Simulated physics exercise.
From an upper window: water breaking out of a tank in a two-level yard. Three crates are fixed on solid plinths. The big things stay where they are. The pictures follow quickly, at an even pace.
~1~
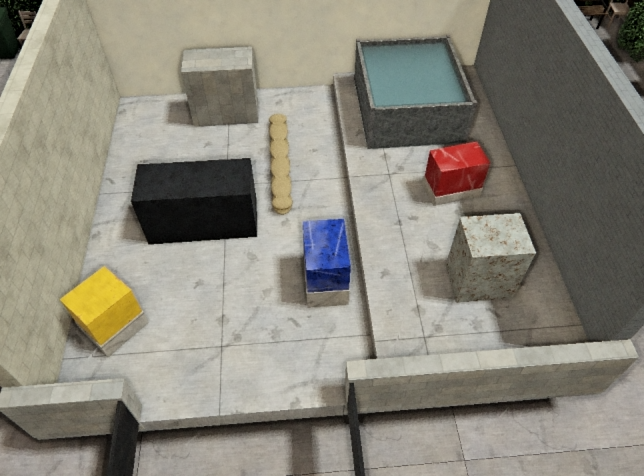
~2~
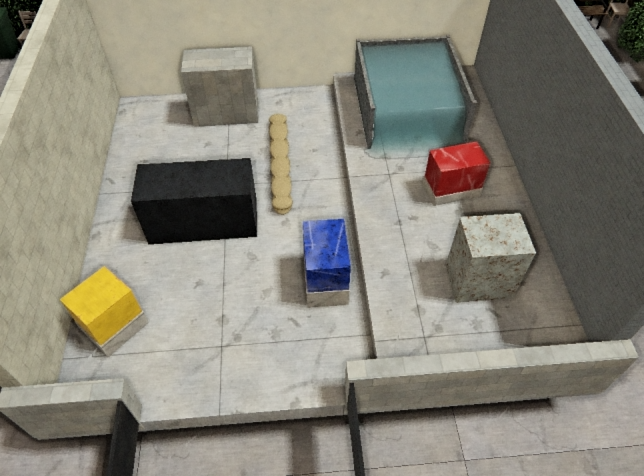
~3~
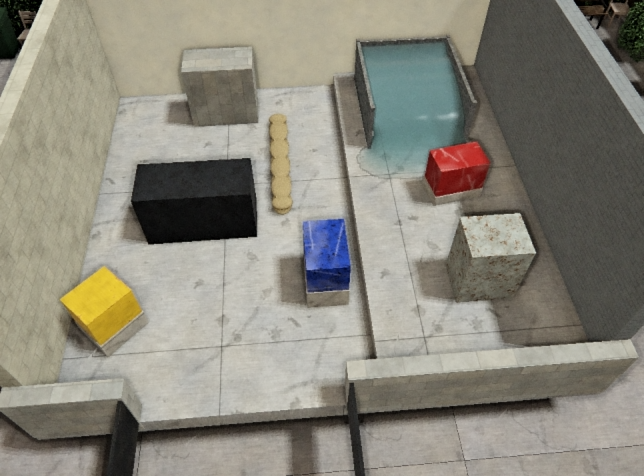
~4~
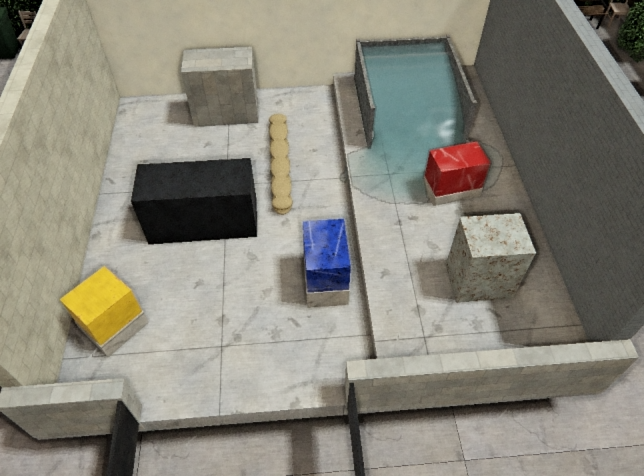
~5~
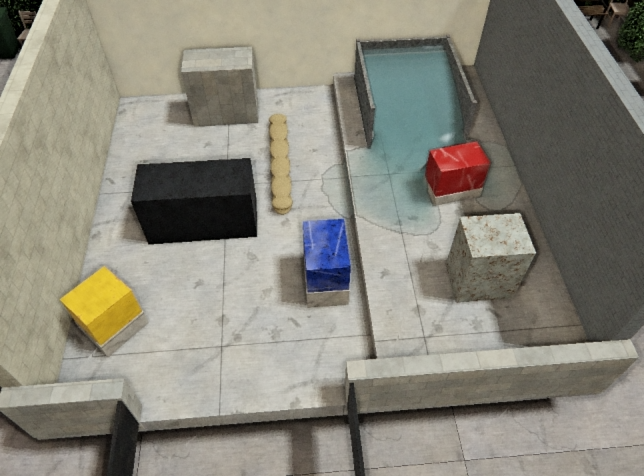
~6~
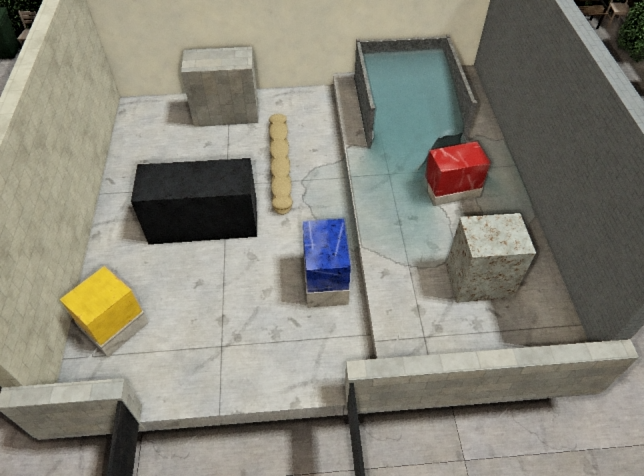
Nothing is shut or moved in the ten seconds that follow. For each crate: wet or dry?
The red crate is wetted; the blue crate escapes dry; the yellow crate escapes dry.
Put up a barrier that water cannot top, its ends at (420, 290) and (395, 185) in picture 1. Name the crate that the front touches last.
That is the yellow-painted one.
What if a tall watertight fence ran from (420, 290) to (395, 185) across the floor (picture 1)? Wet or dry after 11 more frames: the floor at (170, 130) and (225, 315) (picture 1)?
One after the other: Free of water, wet.
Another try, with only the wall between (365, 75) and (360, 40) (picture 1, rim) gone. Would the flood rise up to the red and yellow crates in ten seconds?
The red one escapes it, the yellow one is safe.
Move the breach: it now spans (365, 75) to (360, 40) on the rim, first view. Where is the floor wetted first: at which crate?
That is the crate marked blue.
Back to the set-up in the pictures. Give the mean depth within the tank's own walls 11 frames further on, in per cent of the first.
Some 26 per cent.
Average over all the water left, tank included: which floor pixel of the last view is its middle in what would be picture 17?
At about (404, 193).
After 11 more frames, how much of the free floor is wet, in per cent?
Close to 45 %.
A moment on, water covers 30 % of the floor; the red crate water round its plinth, the blue crate water round its plinth, the yellow crate not reached.
Next, water covers 45 % of the floor; the red crate water round its plinth, the blue crate water round its plinth, the yellow crate not reached.
Then, water covers 65 % of the floor; the red crate water round its plinth, the blue crate water round its plinth, the yellow crate water round its plinth.
Later, water covers 80 % of the floor; the red crate water round its plinth, the blue crate water round its plinth, the yellow crate water round its plinth.
In the end, water covers 95 % of the floor; the red crate was topped, the blue crate stayed above the water, the yellow crate stayed above the water.
